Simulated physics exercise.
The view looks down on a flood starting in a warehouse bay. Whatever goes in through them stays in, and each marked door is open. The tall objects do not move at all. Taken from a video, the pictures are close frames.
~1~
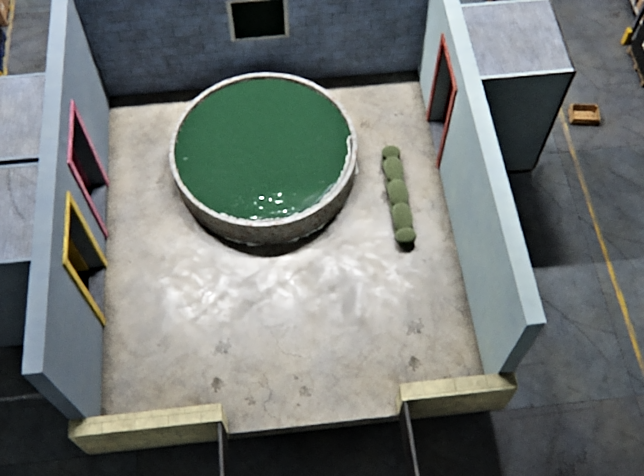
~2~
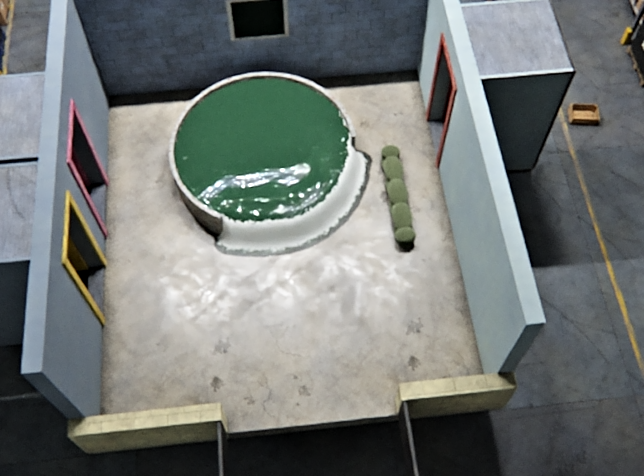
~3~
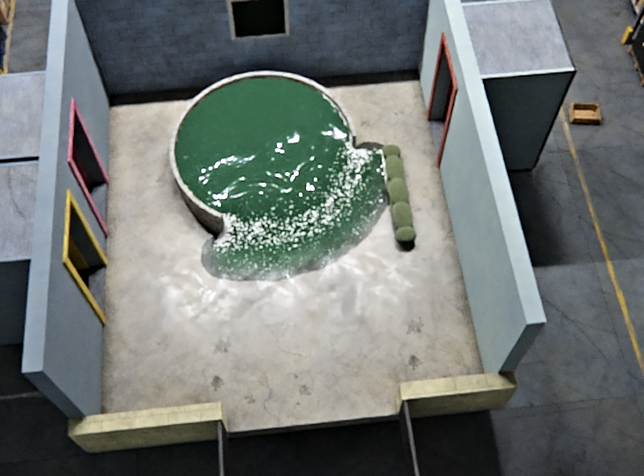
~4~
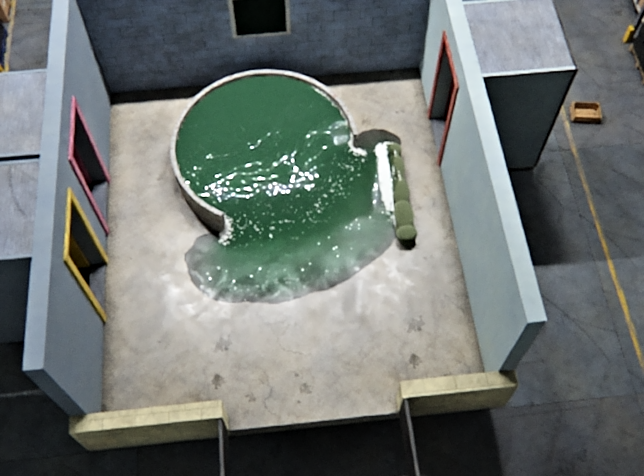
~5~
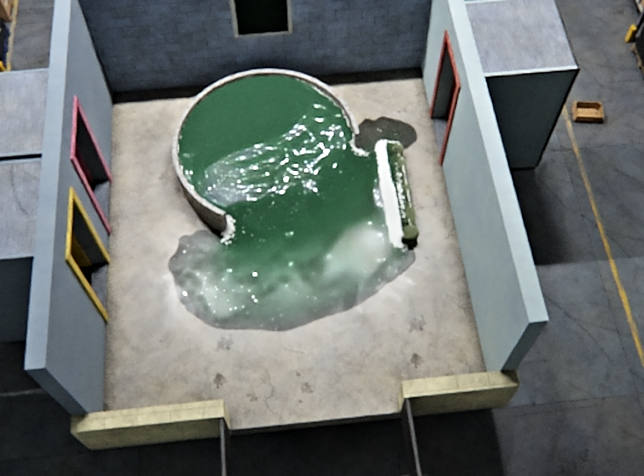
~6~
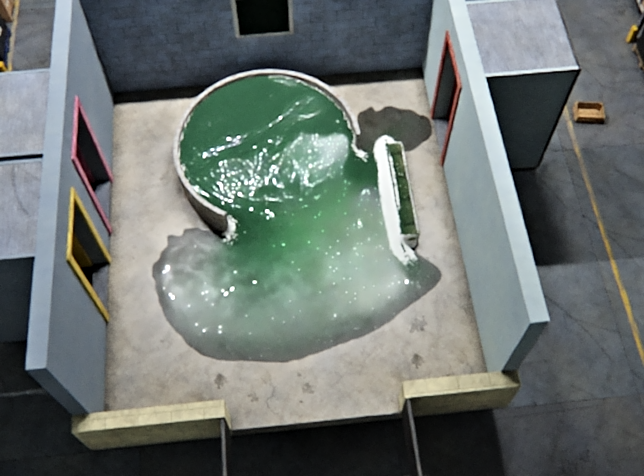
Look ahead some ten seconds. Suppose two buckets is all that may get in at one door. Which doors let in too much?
One by one: The red door will allow in an excess; the pink door will allow in no excess; the yellow door will allow in no excess.
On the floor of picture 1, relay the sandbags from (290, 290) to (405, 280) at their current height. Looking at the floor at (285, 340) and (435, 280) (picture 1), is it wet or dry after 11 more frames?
Taken in order, the two places are drenched and drenched.
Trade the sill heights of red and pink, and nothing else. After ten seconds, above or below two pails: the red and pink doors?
Red door: Under the mark; pink door: Under the mark.
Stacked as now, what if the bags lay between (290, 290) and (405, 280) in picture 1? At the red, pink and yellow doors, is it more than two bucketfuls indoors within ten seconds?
The red door gets past it, the pink door doesn't reach it, the yellow door gets past it.
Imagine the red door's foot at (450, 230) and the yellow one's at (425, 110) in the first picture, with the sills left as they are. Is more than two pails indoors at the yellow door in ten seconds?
Looking at it, the yellow one overshoots.
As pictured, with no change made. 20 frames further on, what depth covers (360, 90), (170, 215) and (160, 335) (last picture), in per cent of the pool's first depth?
Going in order, roughly 12, 0 and 8 %.
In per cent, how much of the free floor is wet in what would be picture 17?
I make it 60 per cent.
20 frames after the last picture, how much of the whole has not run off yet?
Close to 80 in a hundred.
A moment on, water covers 65 % of the floor; the red door wet at the sill, nothing in, the pink door not reached, the yellow door not reached.
Next, water covers 60 % of the floor; the red door wet at the sill, nothing in, the pink door not reached, the yellow door wet at the sill, nothing in.
Then, water covers 65 % of the floor; the red door wet at the sill, nothing in, the pink door not reached, the yellow door wet at the sill, nothing in.
Later, water covers 90 % of the floor; the red door over two buckets in, the pink door wet at the sill, nothing in, the yellow door wet at the sill, nothing in.
In the end, water covers 95 % of the floor; the red door over two buckets in, the pink door wet at the sill, nothing in, the yellow door wet at the sill, nothing in.
